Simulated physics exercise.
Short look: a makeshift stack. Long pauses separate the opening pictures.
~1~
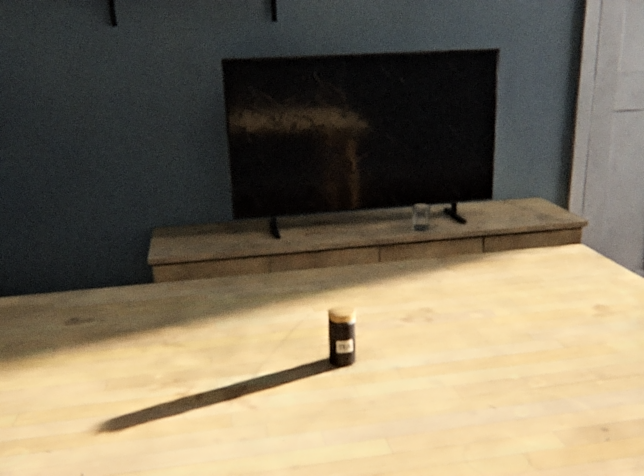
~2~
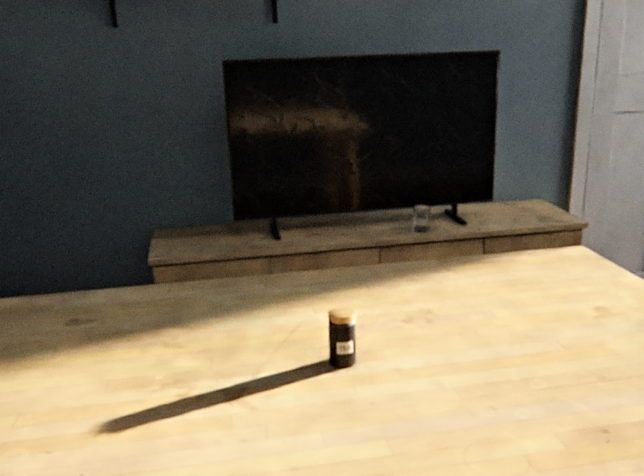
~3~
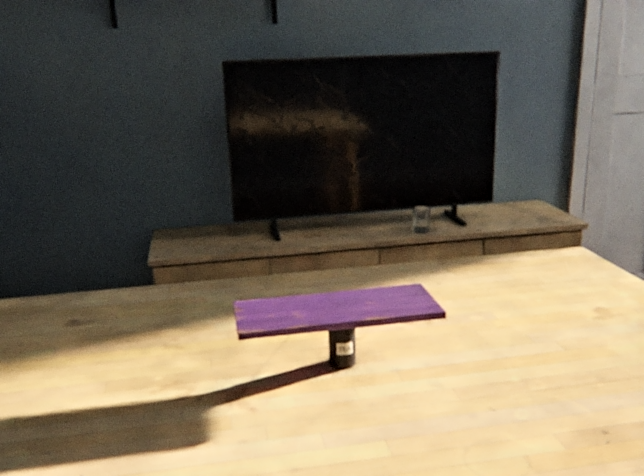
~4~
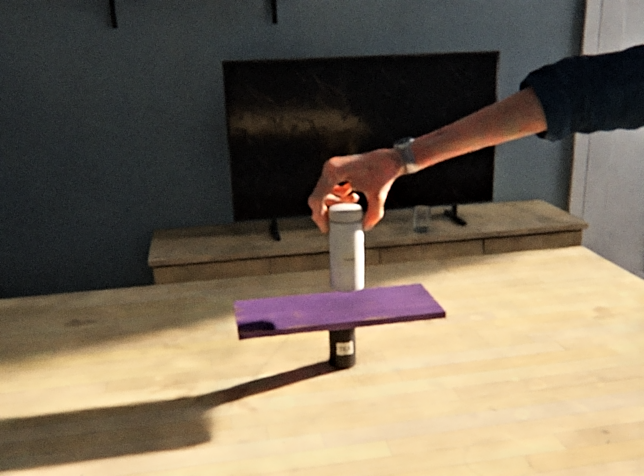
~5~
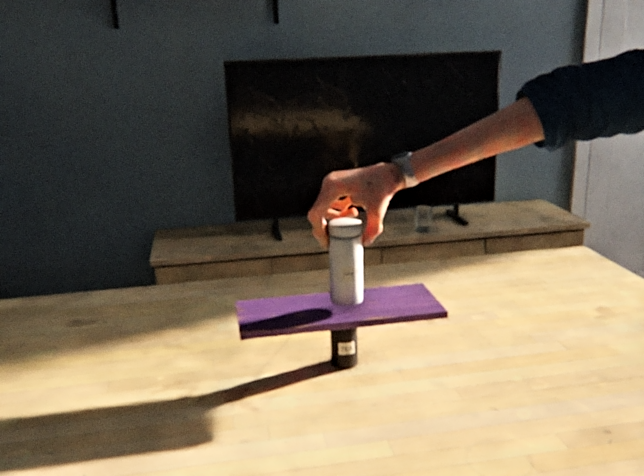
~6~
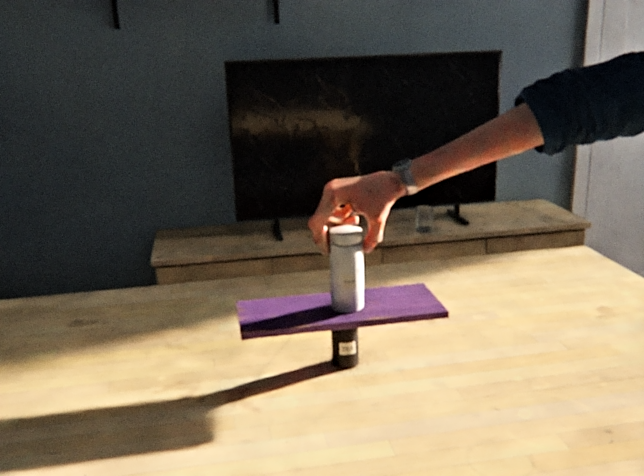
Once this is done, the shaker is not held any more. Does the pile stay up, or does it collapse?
It stays up.
Then, 0.50 s on from there, no change.
Then, 1.30 s on from there, white shaker resting near (347, 270).
In the end, all 3 unmoved. At the end, from the last picture's camera, white shaker near (347, 270). The stack stays up.
